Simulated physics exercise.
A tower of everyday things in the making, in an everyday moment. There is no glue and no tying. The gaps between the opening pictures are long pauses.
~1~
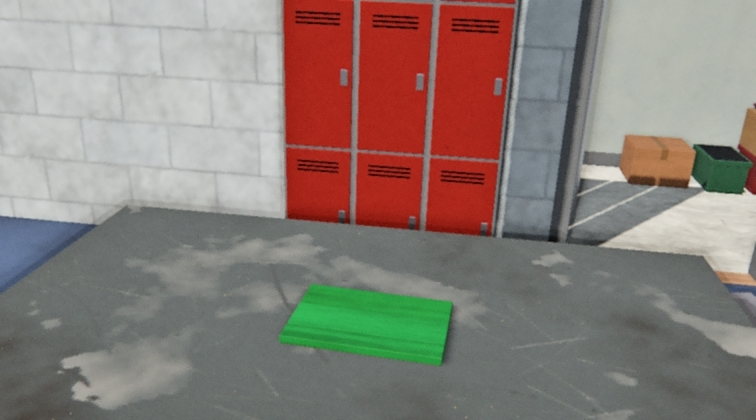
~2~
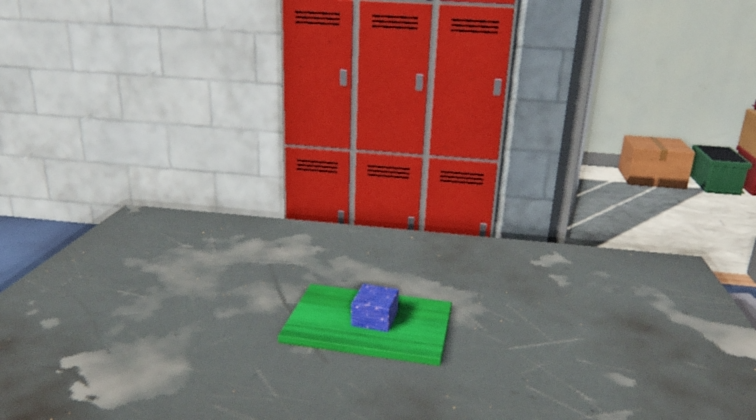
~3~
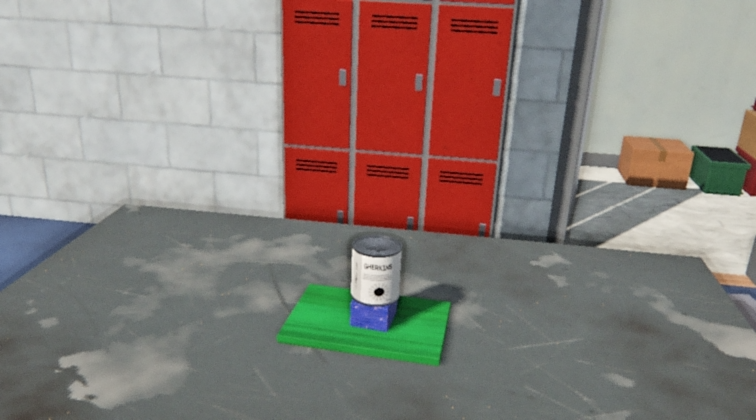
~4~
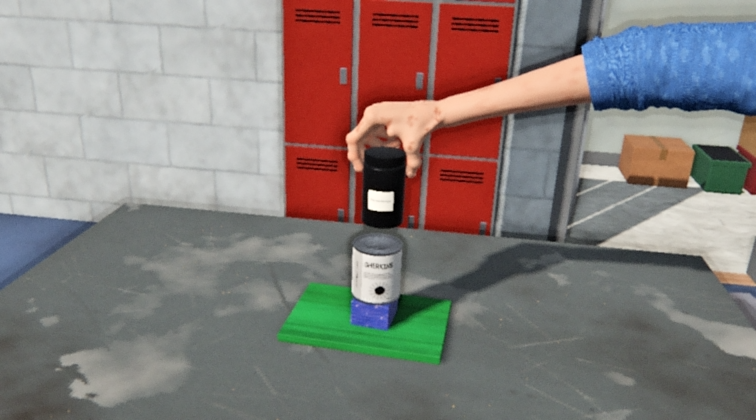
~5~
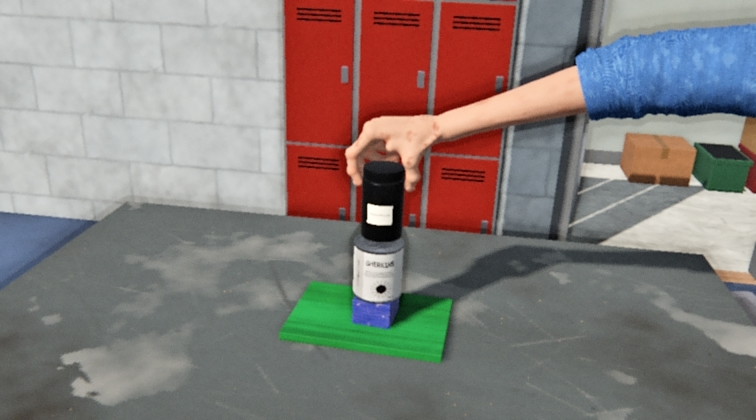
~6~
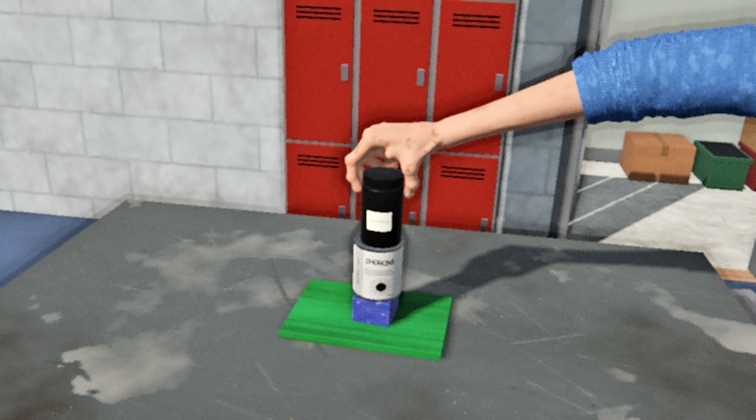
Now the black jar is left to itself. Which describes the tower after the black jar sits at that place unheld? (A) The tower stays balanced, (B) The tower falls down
The tower stays balanced (A).
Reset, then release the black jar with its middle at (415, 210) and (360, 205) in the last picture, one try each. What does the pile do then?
Attempt one, the pile falls over; attempt two, it survives.
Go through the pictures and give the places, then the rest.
In the first picture, the last thing is not in view yet.
In the second picture, the last thing is not in view yet.
In the third picture, the last thing is not in view yet; green board (368, 321).
In the fourth picture, coming down; black jar (384, 187); blue block (375, 306).
In the fifth picture, coming down; black jar (383, 201); white pot (378, 267).
In the sixth picture, set down, still held; black jar (382, 207); green board (370, 316).
Then, 0.60 s after the last picture, nothing has stirred.
Then, 1.60 s after the last picture, black jar resting near (382, 208).
Then, 2.50 s after the last picture, black jar resting near (383, 208).
At rest, all 4 in place. Seen from the same camera at the end, black jar near (383, 208). The pile holds.
